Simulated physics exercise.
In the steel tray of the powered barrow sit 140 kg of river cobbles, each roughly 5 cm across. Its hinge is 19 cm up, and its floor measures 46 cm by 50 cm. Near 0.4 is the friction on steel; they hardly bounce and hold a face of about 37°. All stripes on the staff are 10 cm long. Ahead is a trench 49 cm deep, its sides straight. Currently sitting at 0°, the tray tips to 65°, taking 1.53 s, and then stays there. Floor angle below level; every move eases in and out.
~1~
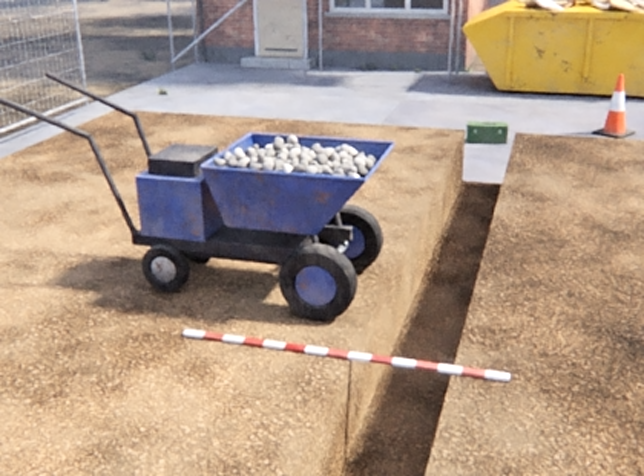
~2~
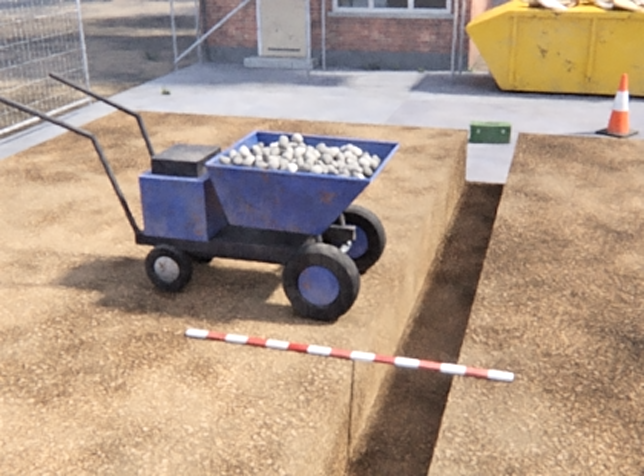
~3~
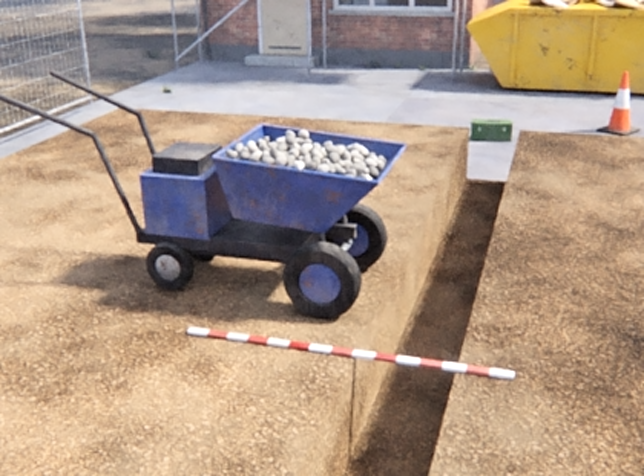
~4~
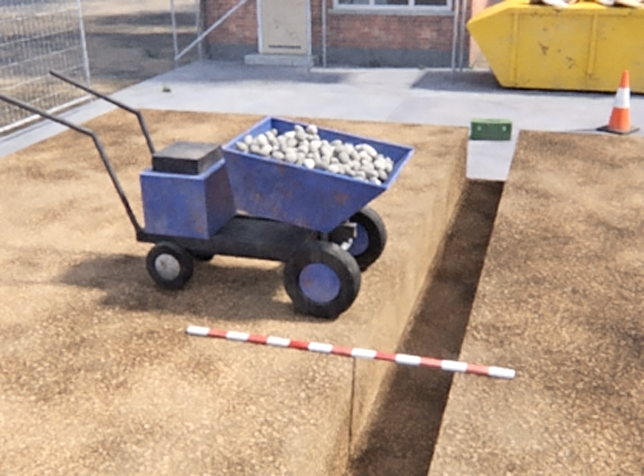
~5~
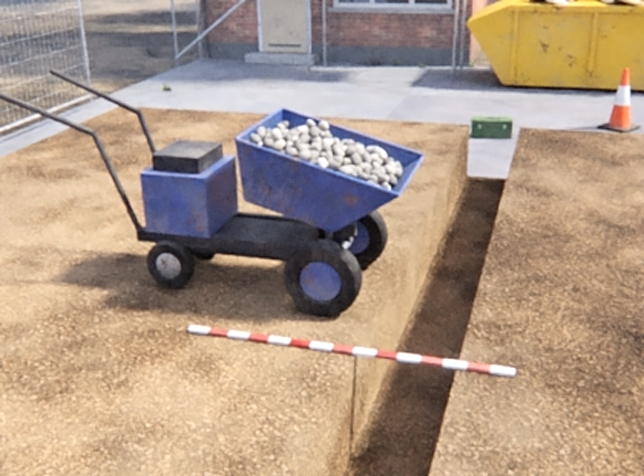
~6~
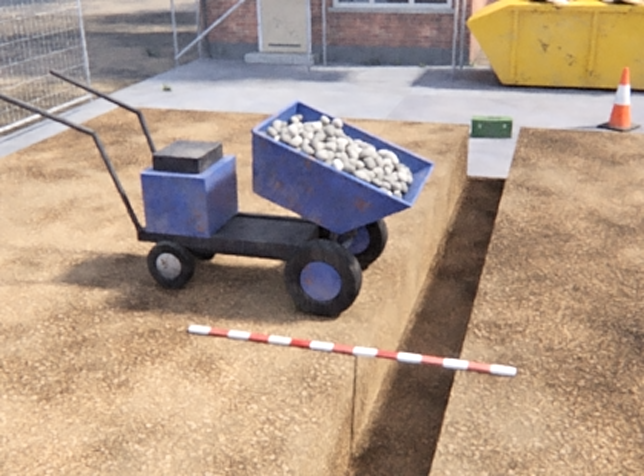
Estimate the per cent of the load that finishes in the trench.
Roughly 52 percent.
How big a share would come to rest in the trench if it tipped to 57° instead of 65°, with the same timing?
About 35%.
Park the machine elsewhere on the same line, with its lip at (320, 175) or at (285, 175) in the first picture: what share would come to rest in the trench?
First place roughly 95%, second roughly 100%.
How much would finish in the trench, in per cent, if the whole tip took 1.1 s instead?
Roughly 45% would finish there.
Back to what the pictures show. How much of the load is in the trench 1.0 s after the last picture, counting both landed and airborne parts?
Roughly 5 percent of the load.
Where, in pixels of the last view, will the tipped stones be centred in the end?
I'd point to around (467, 338).
Then, 0.5 s after the last picture the floor is at 55°, 99 % in the tray, 1 % in the trench; the foremost stones are at (454, 244).
Then, 1.0 s after the last picture the floor is at 65°, 65 % in the tray, 7 % in the trench, 28 % past the trench; the foremost stones are at (566, 314).
Then, 1.4 s after the last picture the floor is at 65°, 36 % in the tray, 16 % in the trench, 48 % past the trench; the foremost stones are at (643, 325).
Then, 3.3 s after the last picture the floor is at 65°, 0 % in the tray, 52 % in the trench, 48 % past the trench; the foremost stones are past the picture's edge.
